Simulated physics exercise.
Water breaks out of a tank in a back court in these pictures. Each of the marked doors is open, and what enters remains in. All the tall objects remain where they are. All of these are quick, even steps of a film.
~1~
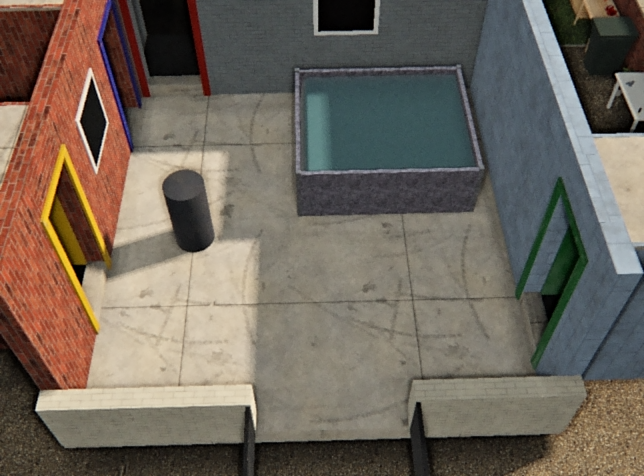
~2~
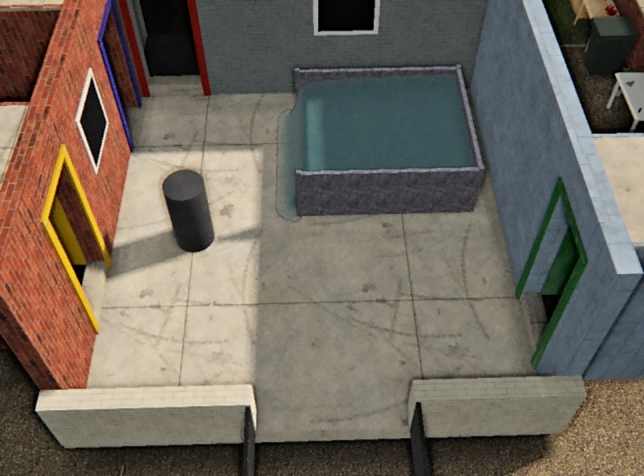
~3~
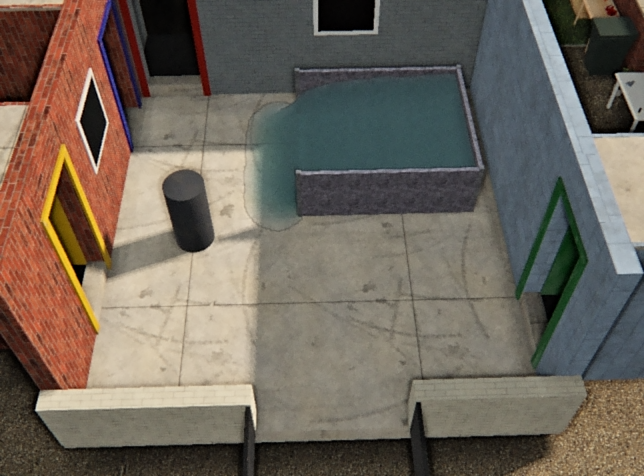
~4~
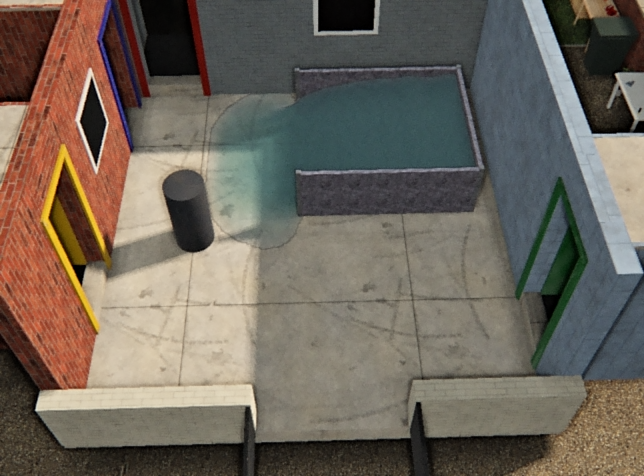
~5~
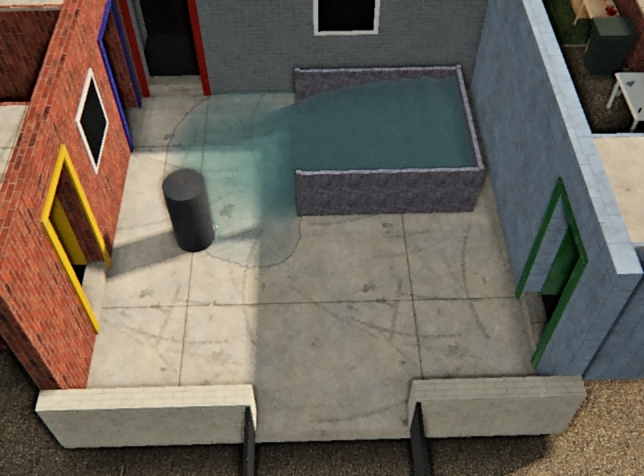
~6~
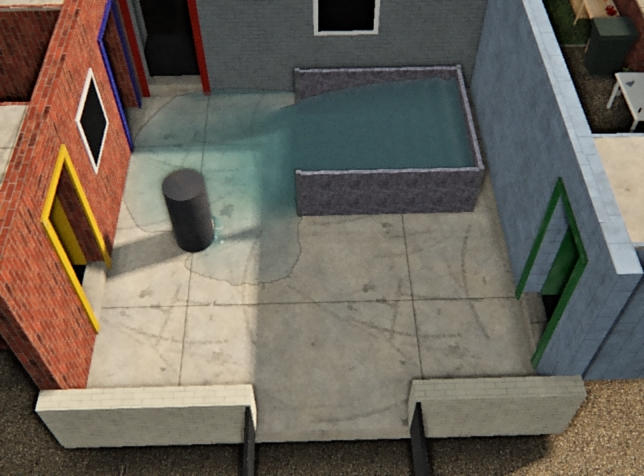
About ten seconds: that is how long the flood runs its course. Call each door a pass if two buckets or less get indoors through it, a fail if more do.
Blue door: Fail, red door: Fail, yellow door: Pass, green door: Pass.
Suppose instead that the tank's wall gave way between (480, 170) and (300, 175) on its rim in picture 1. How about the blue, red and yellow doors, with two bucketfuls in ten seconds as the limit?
Checking each one, blue crosses the line, then red comes up short, then yellow comes up short.
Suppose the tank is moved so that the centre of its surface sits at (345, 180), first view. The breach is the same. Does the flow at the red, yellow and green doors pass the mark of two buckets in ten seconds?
Going by the run, the red door tops the threshold, the yellow door tops the threshold and the green door remains below.
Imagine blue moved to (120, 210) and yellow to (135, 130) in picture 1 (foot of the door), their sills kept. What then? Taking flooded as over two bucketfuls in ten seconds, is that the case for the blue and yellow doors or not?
One by one: Blue door goes over; yellow door lets more in.
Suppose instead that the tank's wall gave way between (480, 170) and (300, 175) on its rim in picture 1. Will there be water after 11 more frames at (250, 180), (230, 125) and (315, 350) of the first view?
Unwetted, unwetted, submerged.
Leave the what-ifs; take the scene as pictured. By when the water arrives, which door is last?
I say the green-painted one.
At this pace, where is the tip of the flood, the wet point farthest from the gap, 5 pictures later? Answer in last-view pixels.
I'd say around (125, 337).
A moment on, water covers 40 % of the floor; the blue door far over two buckets in, the red door wet at the sill, nothing in, the yellow door wet at the sill, nothing in, the green door not reached.
Next, water covers 50 % of the floor; the blue door far over two buckets in, the red door under two buckets in, the yellow door wet at the sill, nothing in, the green door not reached.
Then, water covers 60 % of the floor; the blue door far over two buckets in, the red door far over two buckets in, the yellow door wet at the sill, nothing in, the green door not reached.
Later, water covers 95 % of the floor; the blue door far over two buckets in, the red door far over two buckets in, the yellow door wet at the sill, nothing in, the green door wet at the sill, nothing in.
In the end, water covers 95 % of the floor; the blue door far over two buckets in, the red door far over two buckets in, the yellow door wet at the sill, nothing in, the green door wet at the sill, nothing in.
